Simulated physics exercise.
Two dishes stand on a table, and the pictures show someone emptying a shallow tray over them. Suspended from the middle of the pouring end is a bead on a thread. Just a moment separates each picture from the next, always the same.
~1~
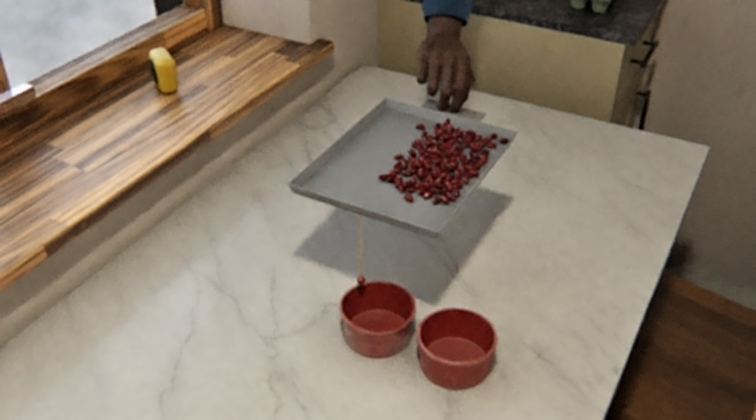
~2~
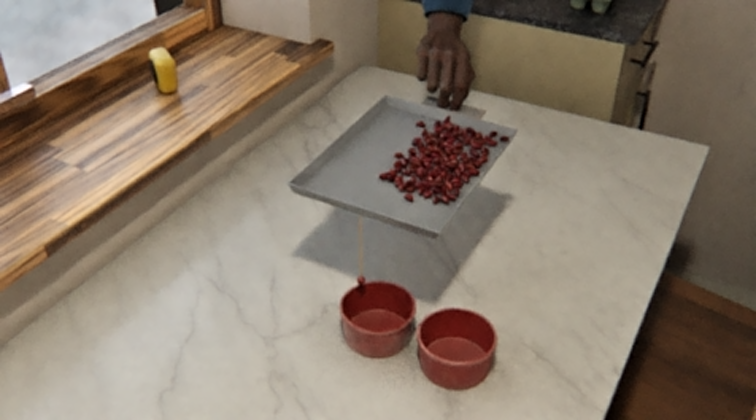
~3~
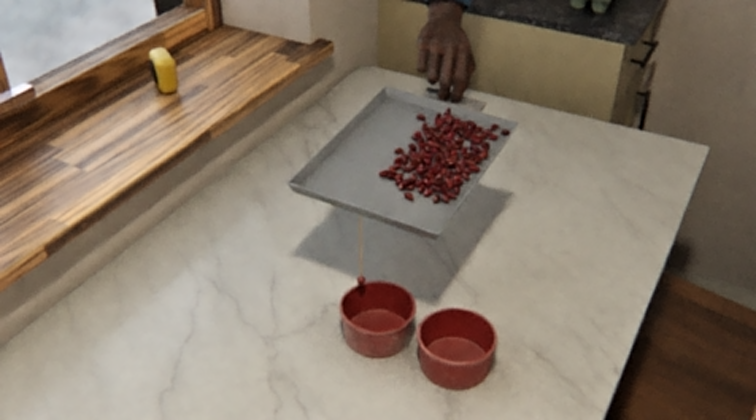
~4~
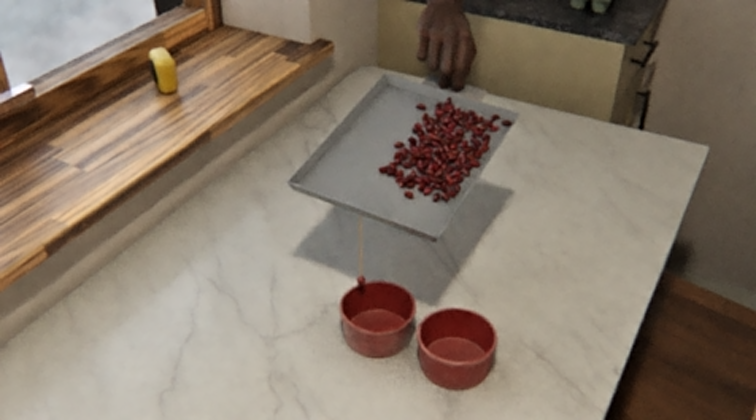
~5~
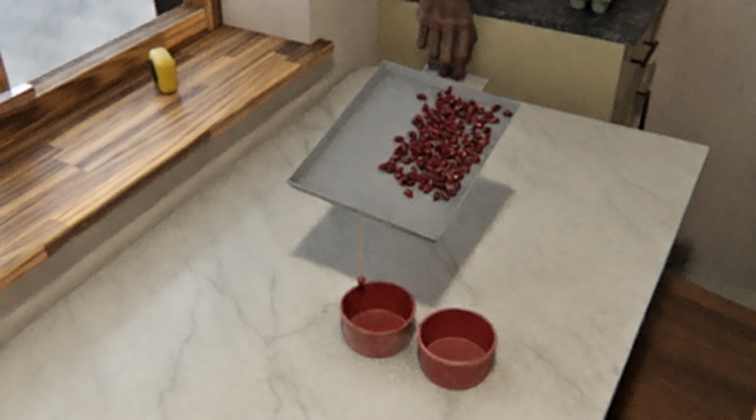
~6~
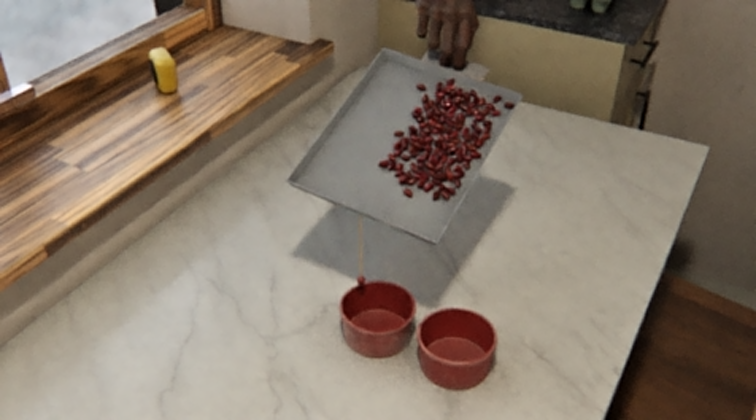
Hand raising the far end of a shallow grey tray of dark red beans above two red dishes on a marble table.
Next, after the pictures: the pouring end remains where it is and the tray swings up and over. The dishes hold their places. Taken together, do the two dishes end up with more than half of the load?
Catch is a majority.
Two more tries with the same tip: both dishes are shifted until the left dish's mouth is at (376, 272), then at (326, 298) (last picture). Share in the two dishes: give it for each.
20% for the first placement, 70% for the second.
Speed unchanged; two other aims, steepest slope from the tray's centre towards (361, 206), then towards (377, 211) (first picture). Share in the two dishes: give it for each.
Case one 30 %; case two 50 %.
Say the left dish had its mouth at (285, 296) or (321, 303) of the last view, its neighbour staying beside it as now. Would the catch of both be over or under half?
Together the dishes get less than a half first, then beyond half.
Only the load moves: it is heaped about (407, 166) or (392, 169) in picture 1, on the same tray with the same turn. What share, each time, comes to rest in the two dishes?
You'd get 70 % the first time and 60 % the second.
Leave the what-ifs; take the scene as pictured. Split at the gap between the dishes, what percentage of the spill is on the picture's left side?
Around 70 per cent, give or take.
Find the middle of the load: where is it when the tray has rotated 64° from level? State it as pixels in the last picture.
At about (417, 230).
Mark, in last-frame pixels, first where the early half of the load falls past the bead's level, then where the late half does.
I'd say around (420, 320) at first, then around (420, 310).
Just after the last frame, tray tipped steeply; the larger part on the tray; about a tenth in the right dish; just a few in the left dish; just a few outside both; roughly a quarter in the air.
A moment on, tray tipped past a quarter turn; just a few on the tray; roughly a third in the right dish; roughly a quarter in the left dish; roughly a quarter outside both; about a tenth in the air.
Further on, tray tipped past a quarter turn; roughly a third in the right dish; roughly a third in the left dish; roughly a quarter outside both.
When it is over, tray tipped past a quarter turn; roughly a third in the right dish; roughly a third in the left dish; roughly a quarter outside both.
